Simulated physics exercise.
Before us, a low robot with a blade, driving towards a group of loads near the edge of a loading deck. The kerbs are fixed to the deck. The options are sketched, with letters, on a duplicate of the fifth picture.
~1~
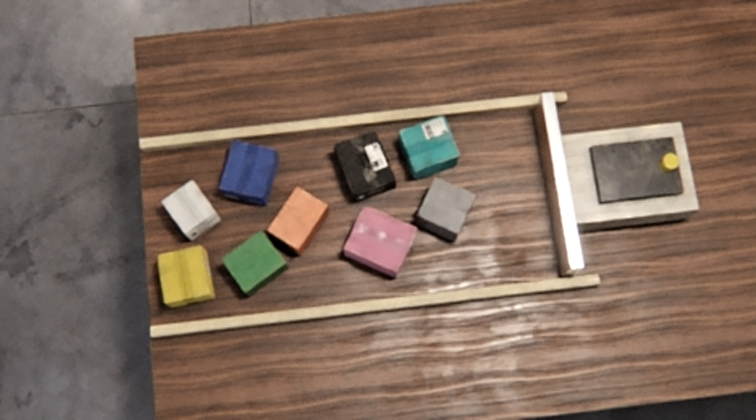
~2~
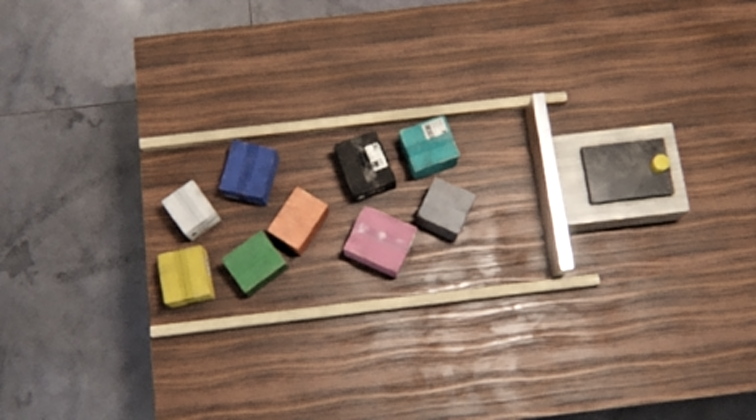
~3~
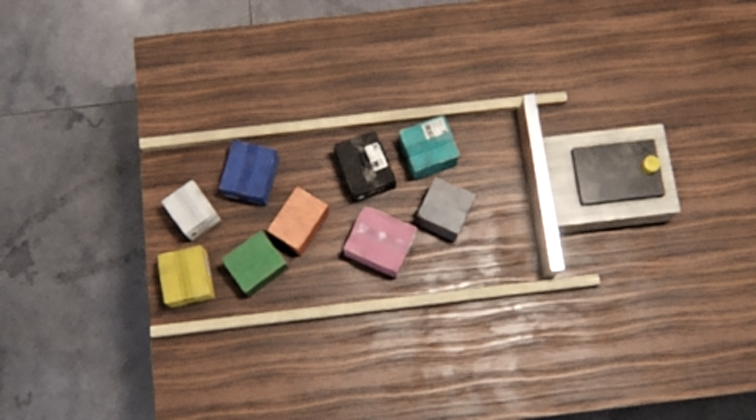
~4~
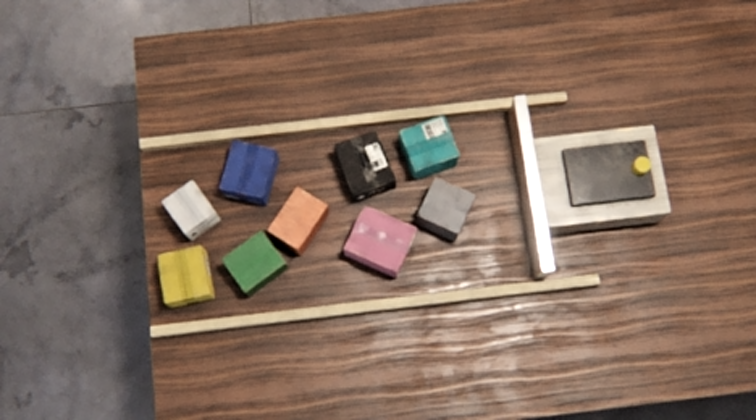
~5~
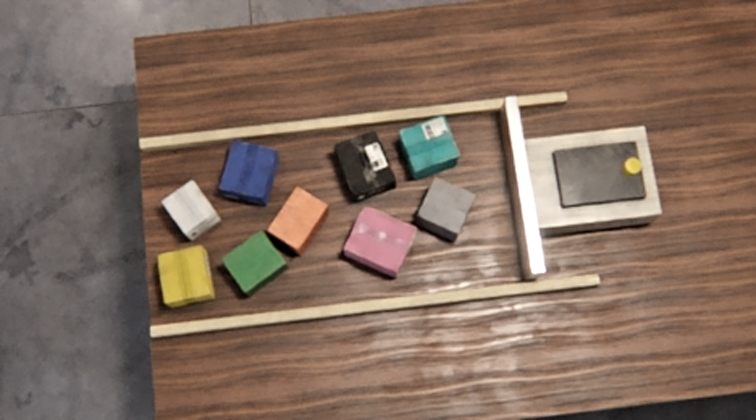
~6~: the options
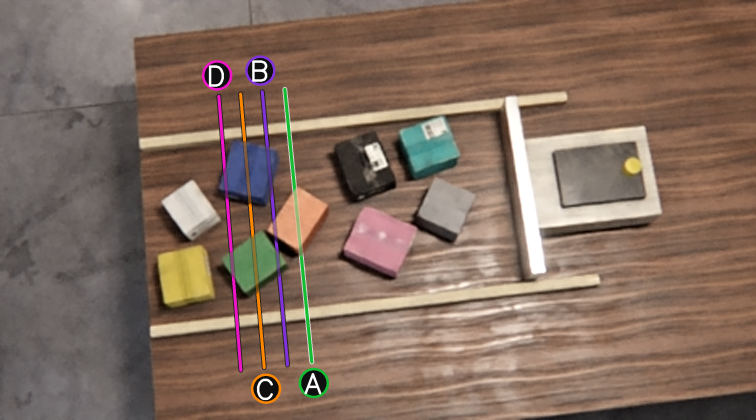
A low robot with a wide blade starts at the right of a wooden deck and creeps slowly left between two pale rails. The gap to the scattered coloured boxes narrows slightly, and by the end the blade is a little closer, with the boxes still untouched and unmoved.
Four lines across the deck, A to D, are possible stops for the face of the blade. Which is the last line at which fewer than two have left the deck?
Stop at B.
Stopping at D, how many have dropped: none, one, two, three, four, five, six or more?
In all, three.
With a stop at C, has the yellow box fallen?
Yes.
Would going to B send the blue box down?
No.
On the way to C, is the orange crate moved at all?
Yes.
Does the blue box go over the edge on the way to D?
Yes.
On the copy, A at (298, 221); B at (274, 223); C at (252, 226); D at (229, 228).
On B. First, robot (504, 185); turquoise box (396, 151); black parcel (351, 169).
Then, robot (414, 195); white parcel (185, 214); blue box (219, 174).
Finally, robot (344, 203); yellow box (155, 281); blue box (151, 170); none fallen.
By contrast, A is within the limit but short; C drops two; D drops three.
